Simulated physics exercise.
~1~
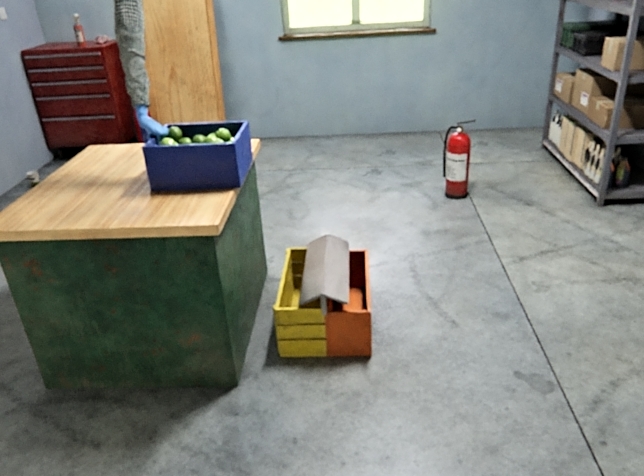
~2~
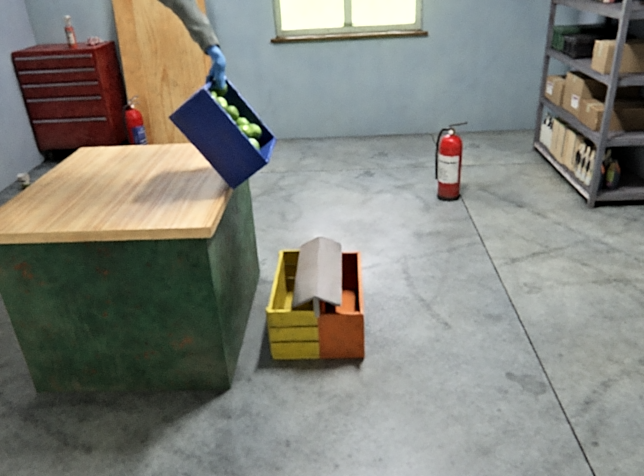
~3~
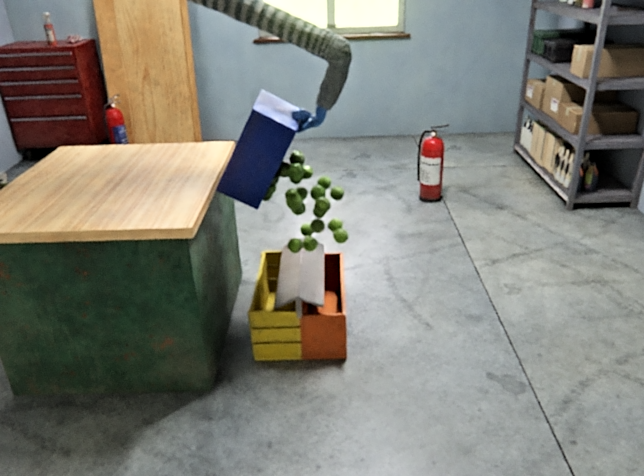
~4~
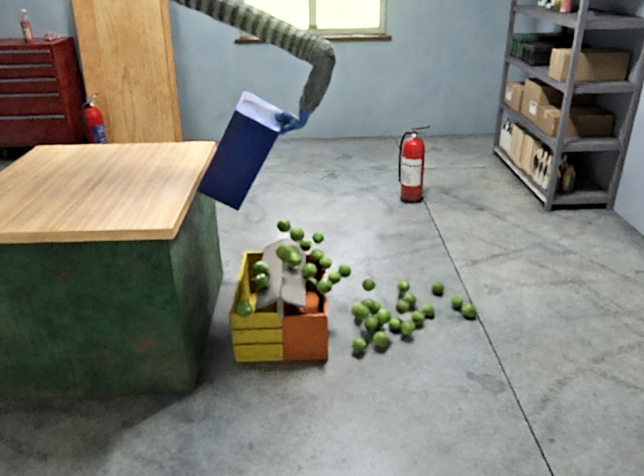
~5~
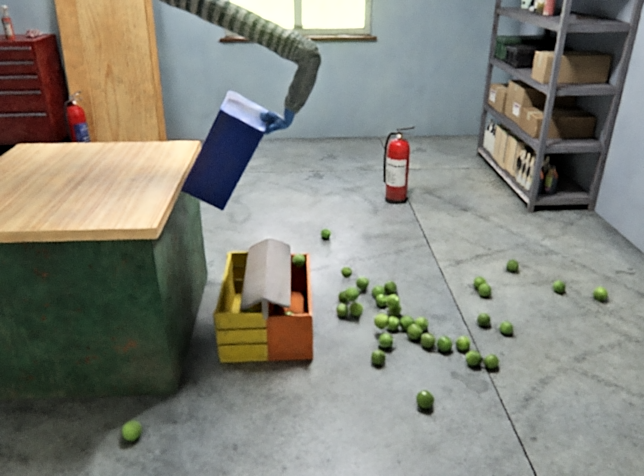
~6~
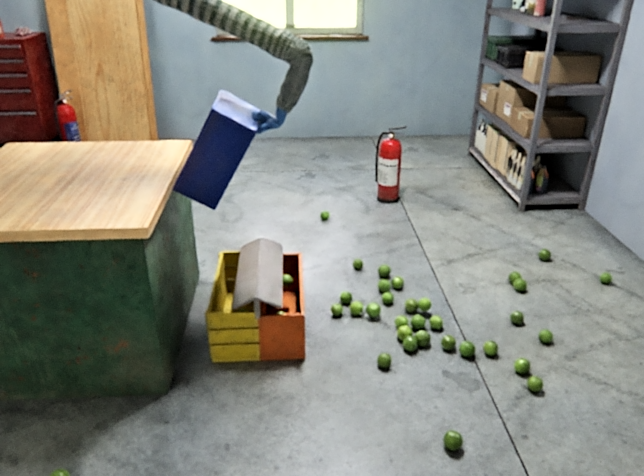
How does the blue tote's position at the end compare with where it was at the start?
At the start the blue tote sat upright on top of the bench, near its right side. By the end it was held just off the bench's right edge, steeply tipped with its open side facing down to the right.
